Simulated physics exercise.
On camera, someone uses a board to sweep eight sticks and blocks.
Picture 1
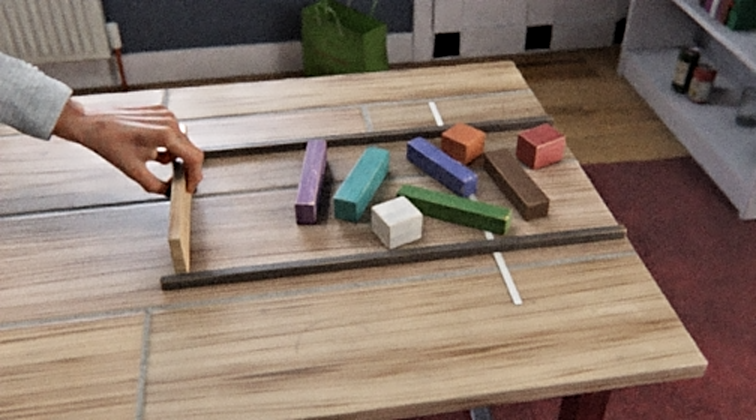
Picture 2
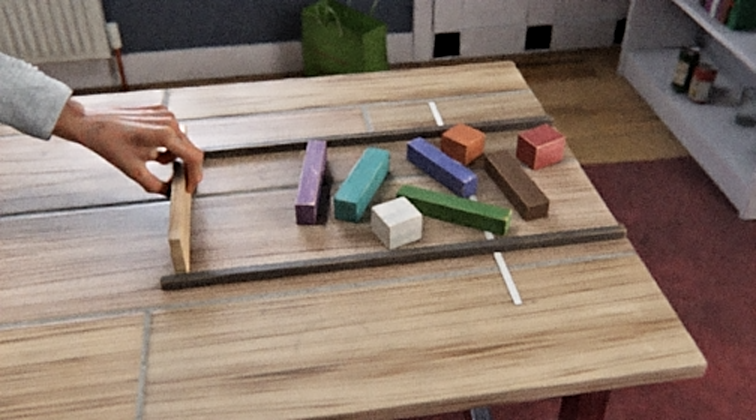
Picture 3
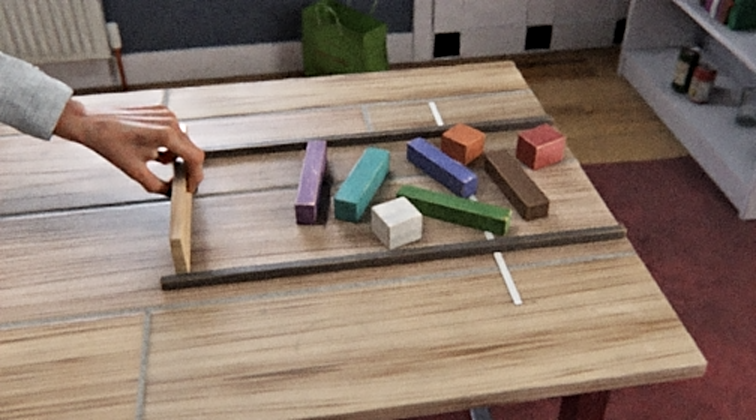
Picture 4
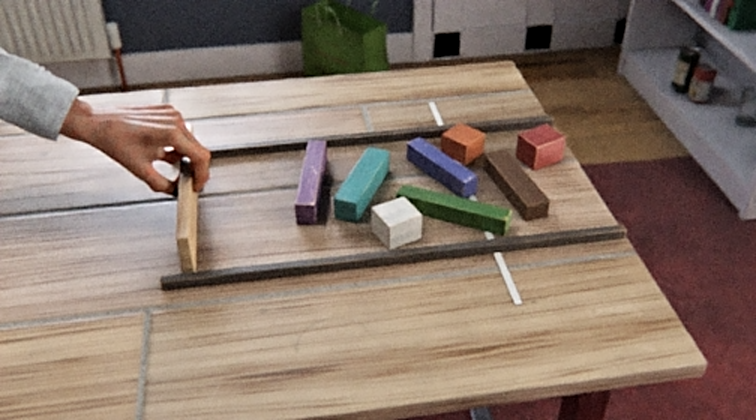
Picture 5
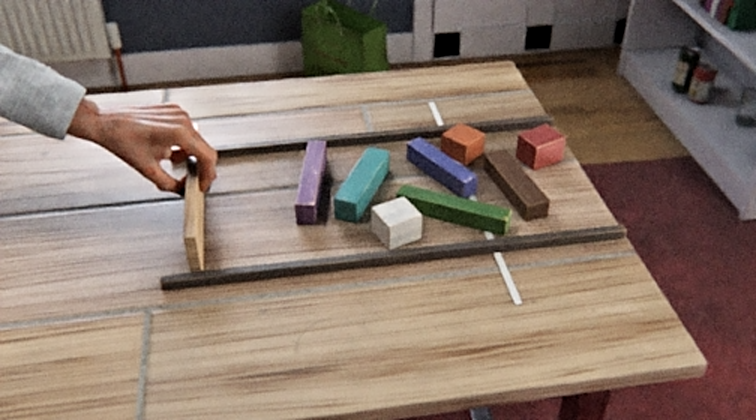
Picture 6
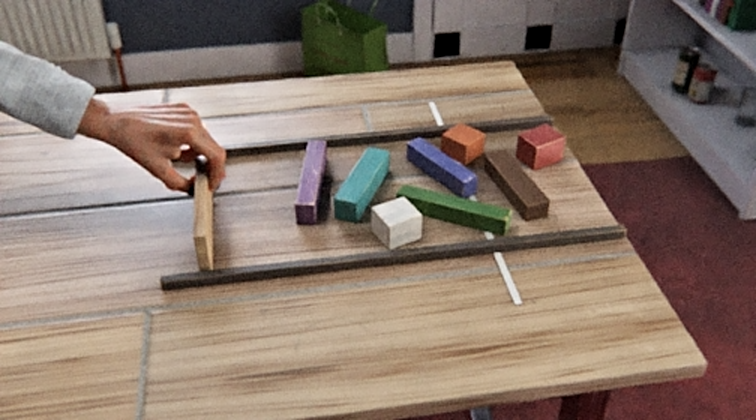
The footage shows a hand holding a wooden board upright between two dark rails on a table, first nearly still, then sliding it slightly right toward eight colored sticks and blocks, which stay in place untouched.
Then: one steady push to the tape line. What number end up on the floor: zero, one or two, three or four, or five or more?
Seems none of them come crashing down.
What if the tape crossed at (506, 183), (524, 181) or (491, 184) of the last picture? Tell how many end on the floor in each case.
In order, the counts are 2, 3 and 1.
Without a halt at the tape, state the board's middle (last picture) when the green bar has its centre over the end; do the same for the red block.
Roughly at (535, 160) and roughly at (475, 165).
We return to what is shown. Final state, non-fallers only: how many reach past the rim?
In total, 2 of them.
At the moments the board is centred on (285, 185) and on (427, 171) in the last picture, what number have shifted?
By the first moment it's 0, by the second it's 7.
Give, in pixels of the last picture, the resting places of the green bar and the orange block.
I'd put one close to (533, 197) and the other close to (518, 132).
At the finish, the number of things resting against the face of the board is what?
2 in contact.
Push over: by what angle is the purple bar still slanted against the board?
It is near 0° out of line.
Soon after, none off yet; red block at rest near (540, 147); brown stick at rest near (515, 184); orange block at rest near (462, 144).
In the end, the number that fall off is zero.
